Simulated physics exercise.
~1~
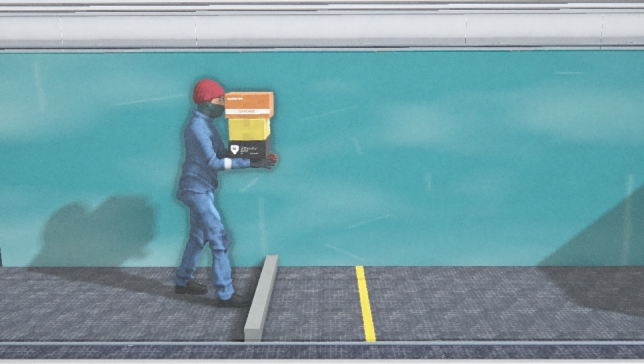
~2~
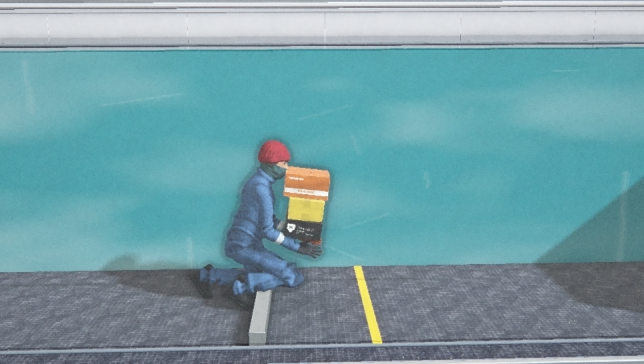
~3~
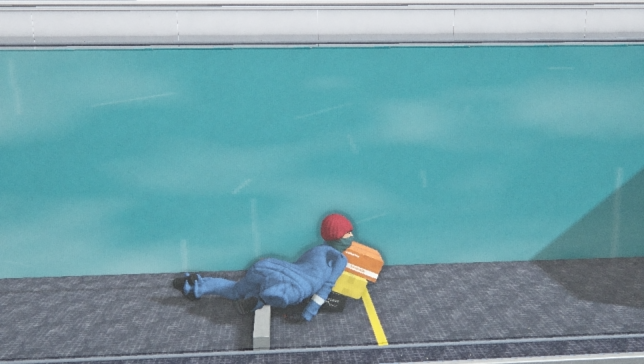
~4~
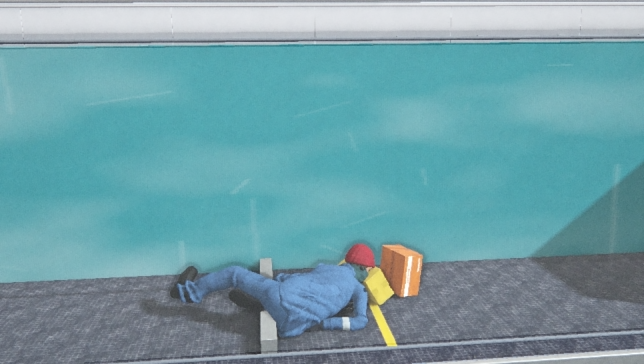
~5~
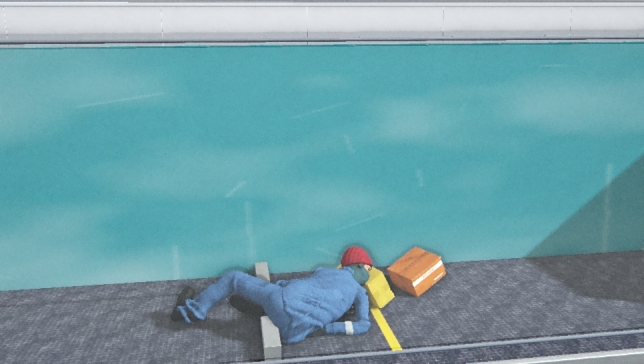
To begin with, a figure in a red cap and blue work clothes stands on a grey floor before a teal wall, holding orange, yellow and black cartons stacked in both arms, with a low rail at the front foot. The figure sinks onto bent knees over the rail, the stack tipping forward. The body then pitches rightward and sprawls flat across the rail as the cartons reach the floor. The orange carton tumbles away to the right, beyond the yellow line. Finally, the figure lies limp, head beside the yellow carton and short of the line, the black carton also stopping short.
